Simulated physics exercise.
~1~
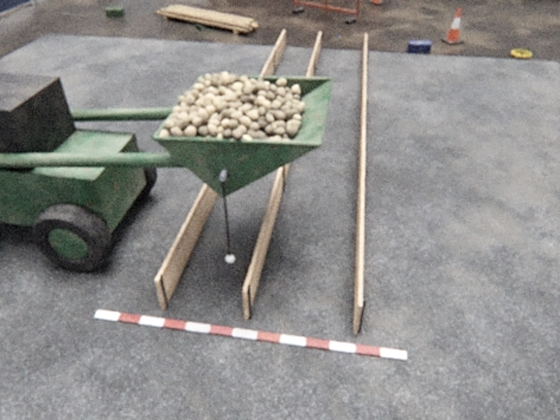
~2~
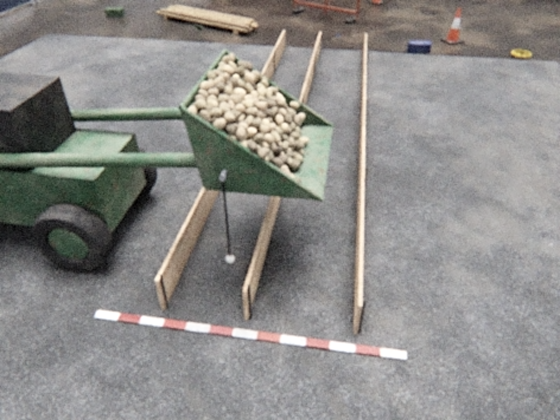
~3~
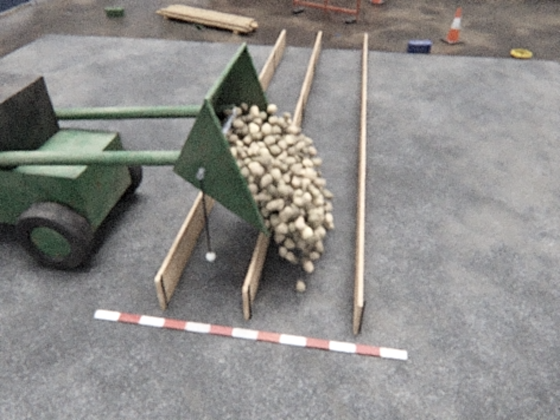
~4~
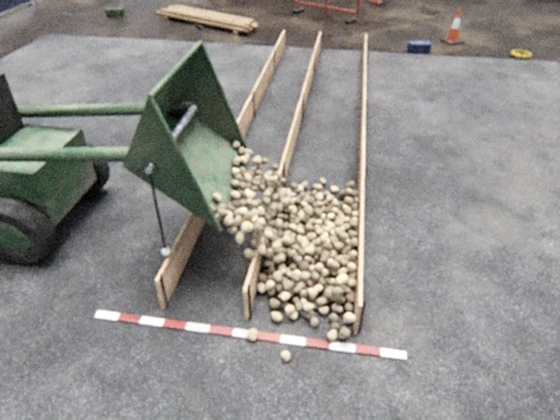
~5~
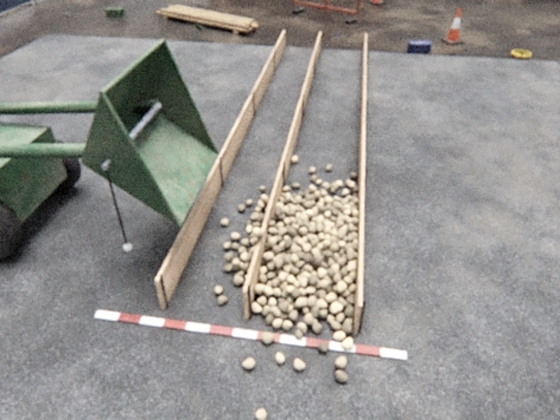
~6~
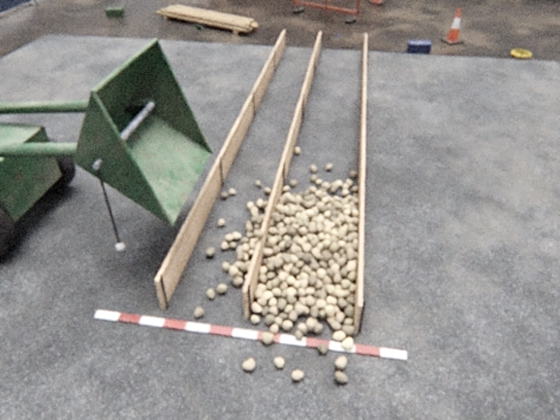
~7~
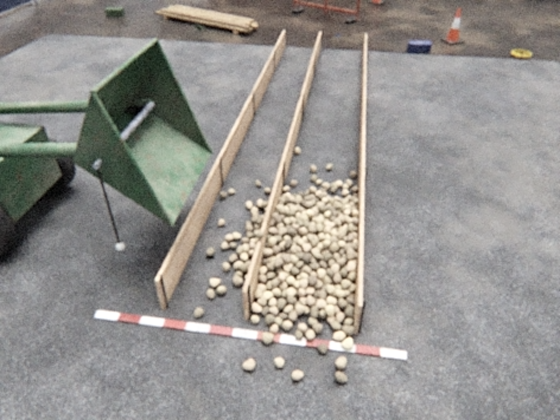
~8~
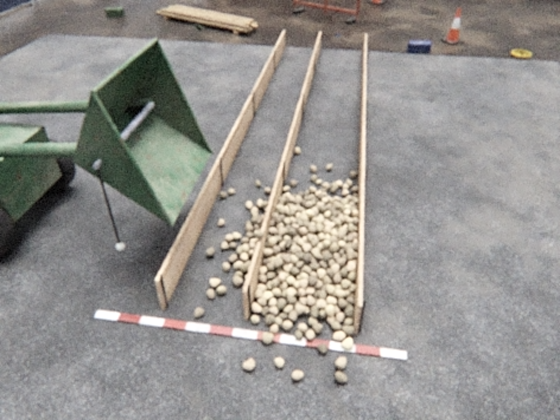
On a grey yard, a green loader tips stones mostly into the right-hand bay and backs left.
